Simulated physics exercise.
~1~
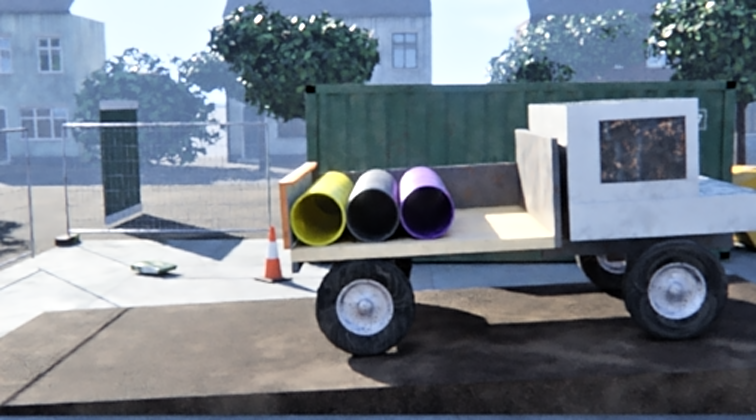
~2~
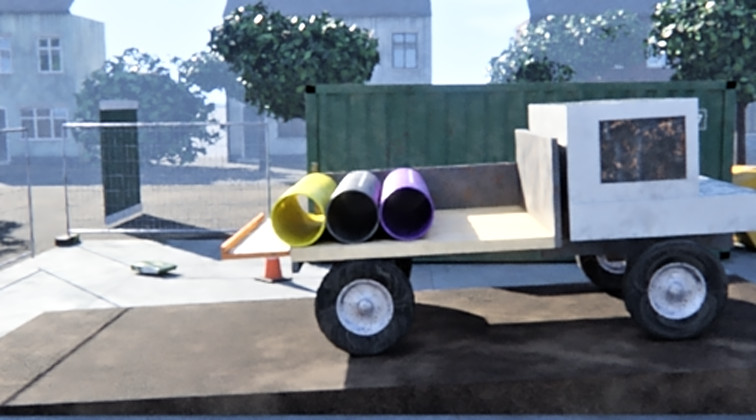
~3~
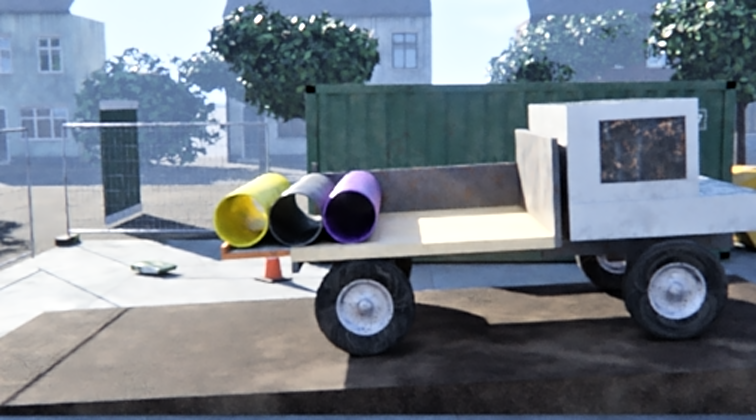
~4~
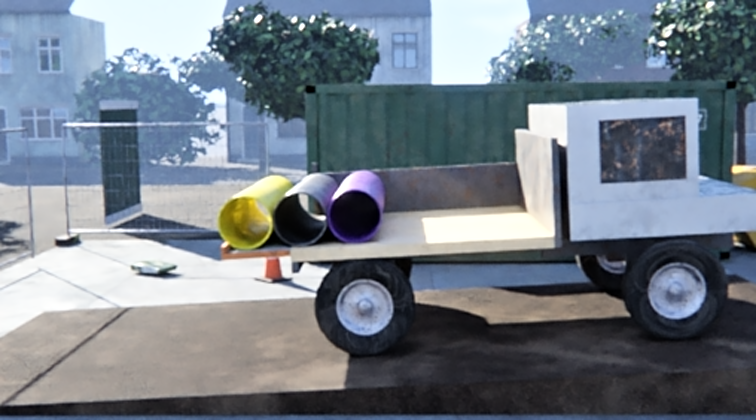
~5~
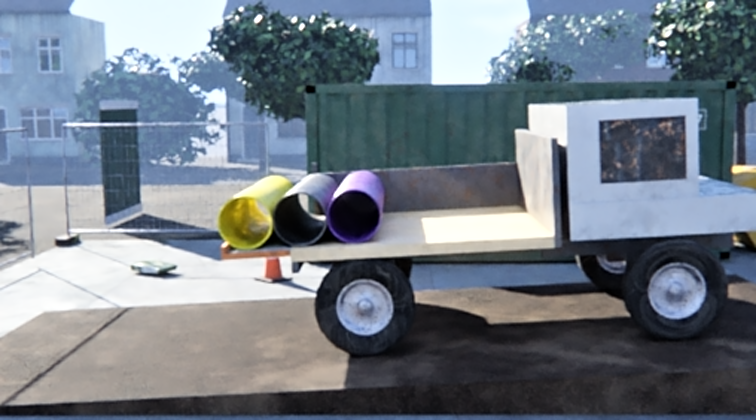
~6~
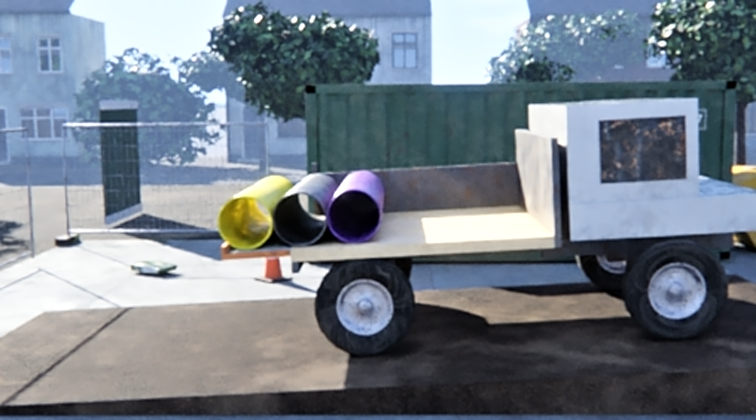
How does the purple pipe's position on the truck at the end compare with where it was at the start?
It ends further left, near the rear end of the bed and closer to the lowered tailgate, having started further right on the bed.
